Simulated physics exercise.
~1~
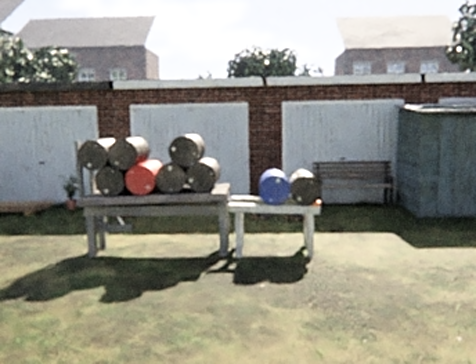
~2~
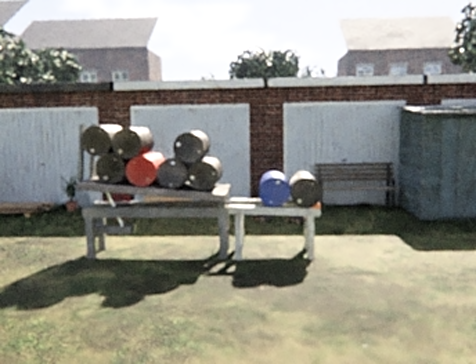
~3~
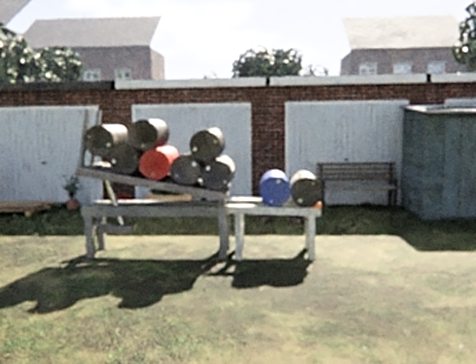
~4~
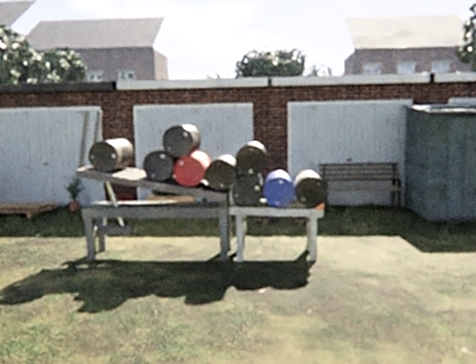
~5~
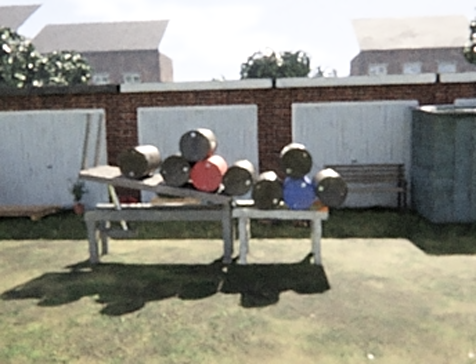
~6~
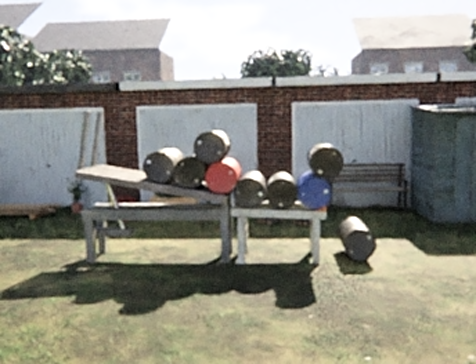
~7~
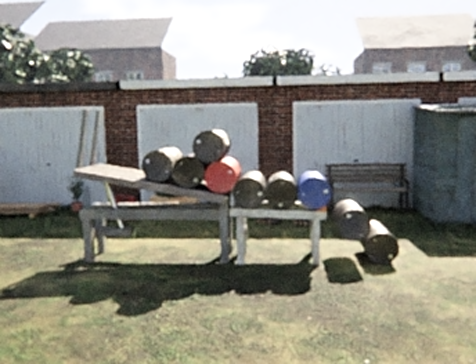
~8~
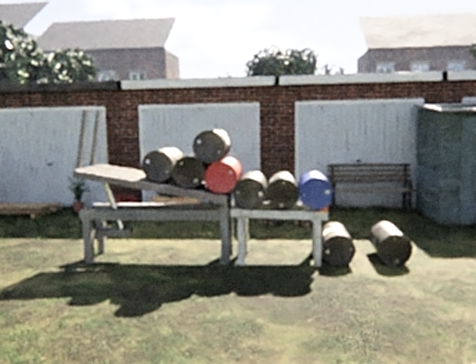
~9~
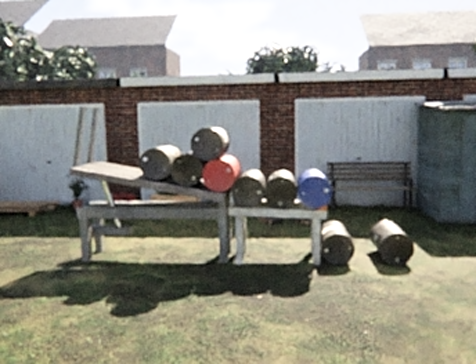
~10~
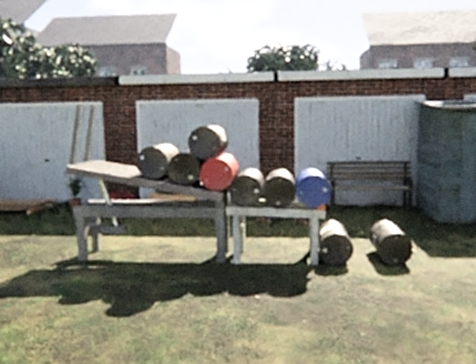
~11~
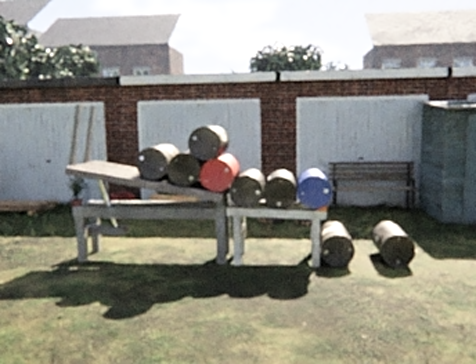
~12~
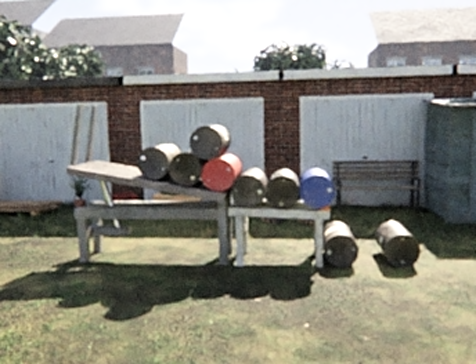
In this clip, a table stacked with drums tips up on its left, rolling several onto the lower rack at right; two dark drums drop off the rack's end onto the grass, while the blue one stays at the rack's right end and the red one rests on the tilted deck.
